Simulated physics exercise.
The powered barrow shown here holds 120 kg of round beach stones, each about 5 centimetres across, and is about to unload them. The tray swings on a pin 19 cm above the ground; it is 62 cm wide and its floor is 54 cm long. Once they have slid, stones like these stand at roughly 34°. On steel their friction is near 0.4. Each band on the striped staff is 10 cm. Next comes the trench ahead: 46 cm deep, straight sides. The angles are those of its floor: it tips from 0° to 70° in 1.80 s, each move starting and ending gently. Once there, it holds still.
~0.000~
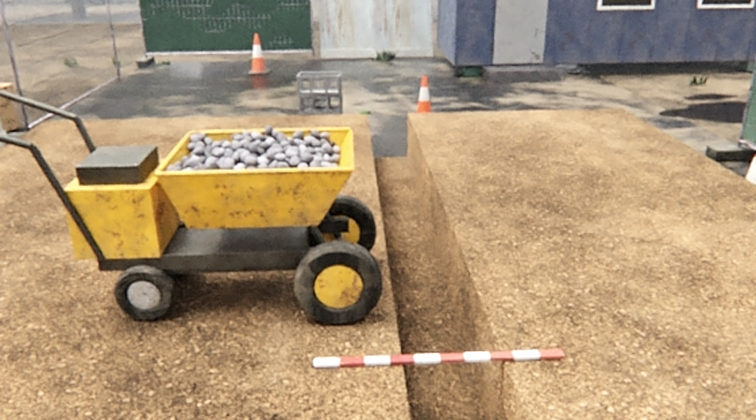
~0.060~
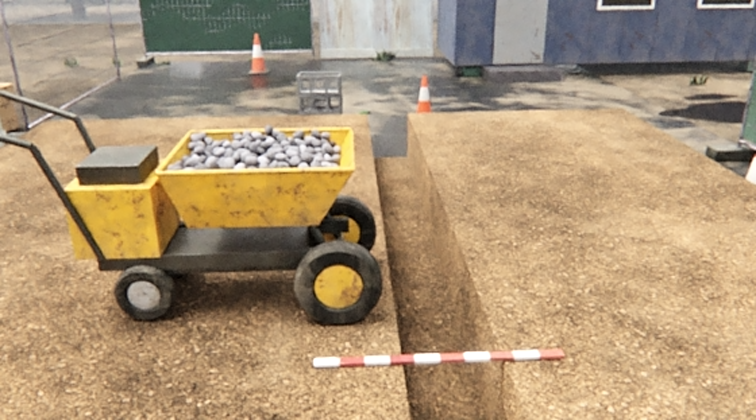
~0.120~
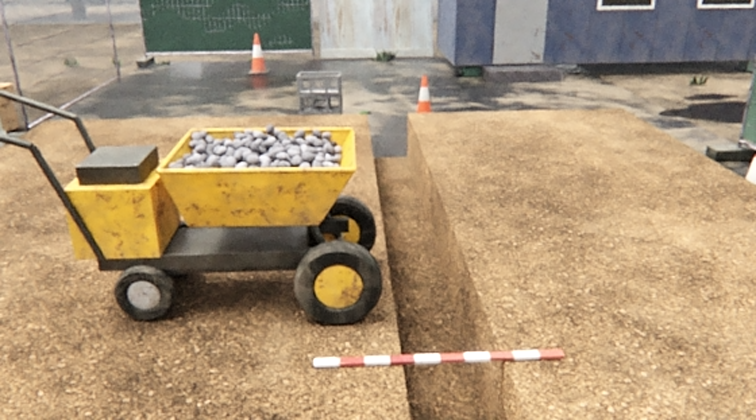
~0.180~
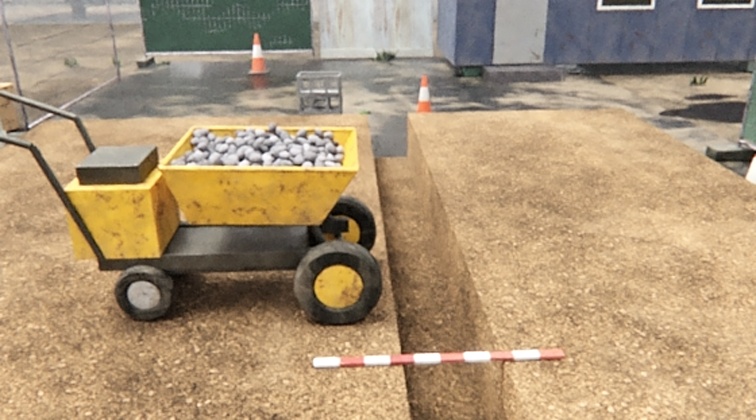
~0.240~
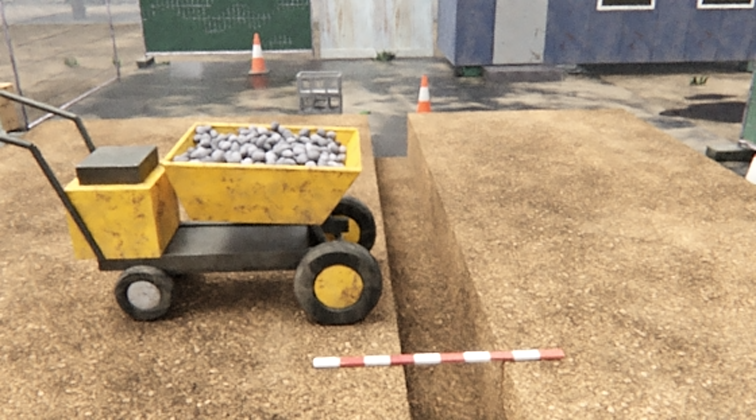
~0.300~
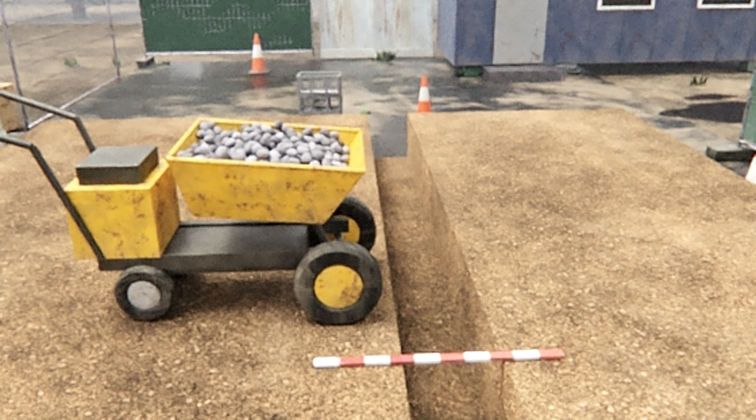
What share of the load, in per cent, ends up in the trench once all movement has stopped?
About 41 per cent.
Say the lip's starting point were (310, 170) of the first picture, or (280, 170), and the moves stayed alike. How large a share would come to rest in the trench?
Around 80 and then 100 percent.
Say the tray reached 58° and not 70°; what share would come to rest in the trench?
It would come to about 30 percent.
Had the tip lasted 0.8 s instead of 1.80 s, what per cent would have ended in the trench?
Close to 30 per cent then.
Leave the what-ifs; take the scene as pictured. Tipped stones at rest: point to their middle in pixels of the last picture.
Their centre sits close to (498, 281).
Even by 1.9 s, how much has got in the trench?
By that point it's something like 10 in a hundred.
After 1.4 s the floor is at 59°; 97 % in the tray, 3 % in the trench; the foremost stones are at (474, 233).
After 1.9 s the floor is at 70°; 40 % in the tray, 11 % in the trench, 49 % past the trench; the foremost stones are at (591, 260).
After 2.2 s the floor is at 70°; 20 % in the tray, 19 % in the trench, 61 % past the trench; the foremost stones are at (656, 261).
After 4.2 s the floor is at 70°; 0 % in the tray, 41 % in the trench, 59 % past the trench; the foremost stones are at (699, 266).
